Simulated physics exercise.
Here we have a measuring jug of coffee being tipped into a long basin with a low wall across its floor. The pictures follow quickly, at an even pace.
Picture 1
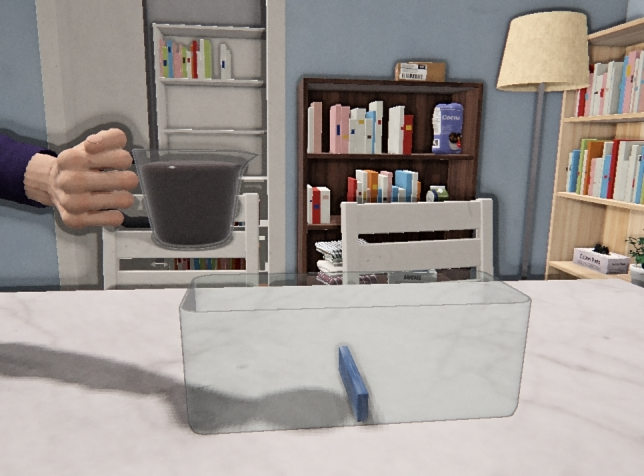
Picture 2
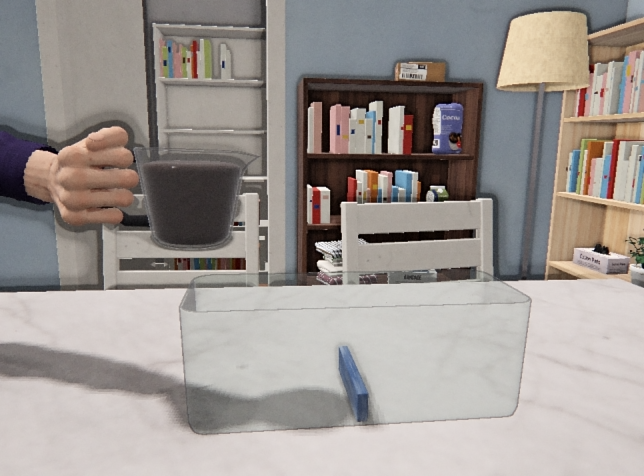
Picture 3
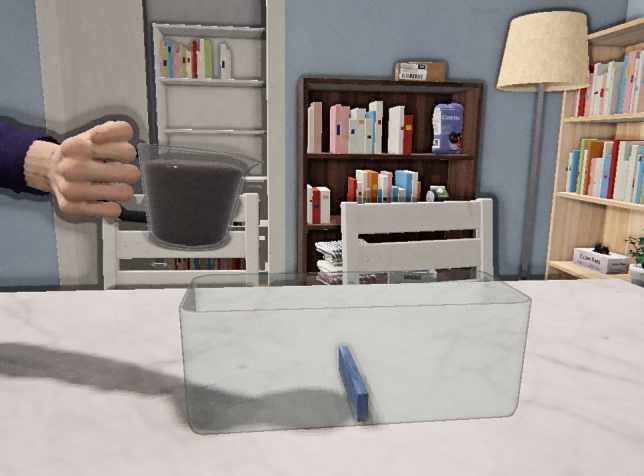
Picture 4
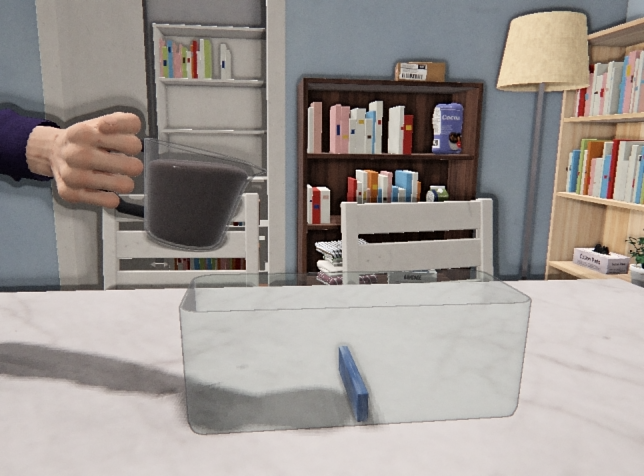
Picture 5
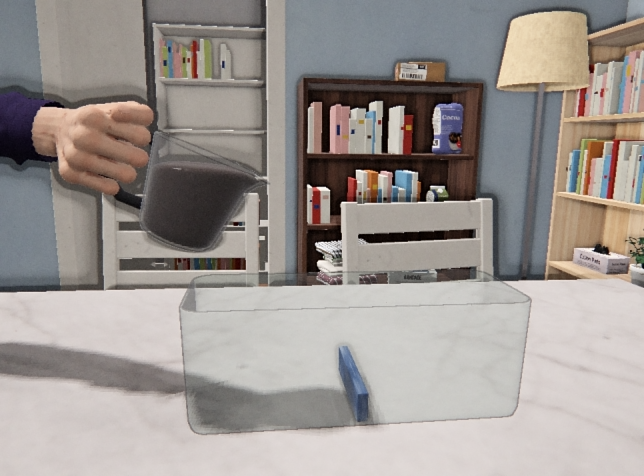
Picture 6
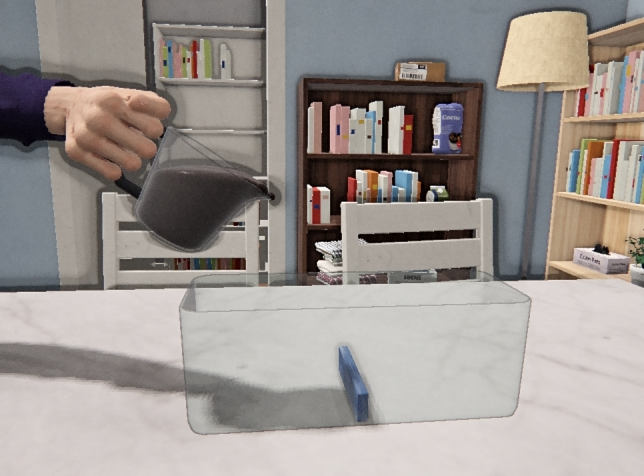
In a room with bookshelves and a lamp, a hand at left holds a clear jug of dark liquid above a clear basin with a blue divider, then gradually tilts it rightward until the liquid reaches the spout.
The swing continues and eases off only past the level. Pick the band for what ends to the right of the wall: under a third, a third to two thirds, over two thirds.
The share right of the wall is under a third.
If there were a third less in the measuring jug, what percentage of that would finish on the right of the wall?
It comes to 10 per cent or so.
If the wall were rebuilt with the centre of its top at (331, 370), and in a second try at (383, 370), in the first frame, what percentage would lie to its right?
In turn 10 and 20 in a hundred.
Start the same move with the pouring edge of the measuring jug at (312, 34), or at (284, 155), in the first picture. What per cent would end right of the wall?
Roughly 80 per cent, and 10 per cent.
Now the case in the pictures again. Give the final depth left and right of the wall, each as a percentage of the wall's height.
Left: 60 %. Right: 10 %.
A moment on, the measuring jug is tipped on its side and 37 per cent is still to pour, 41 is left of the wall and 0 right of it.
Next, the measuring jug is tipped right over and 4 per cent is still to pour, 85 is left of the wall and 4 right of it.
Then the measuring jug is tipped right over and 0 per cent is still to pour, 88 is left of the wall and 10 right of it.
Later the measuring jug is tipped right over and 0 per cent is still to pour, 87 is left of the wall and 11 right of it.
At rest 87 per cent lies left of the wall, 11 right of it and 1 outside.
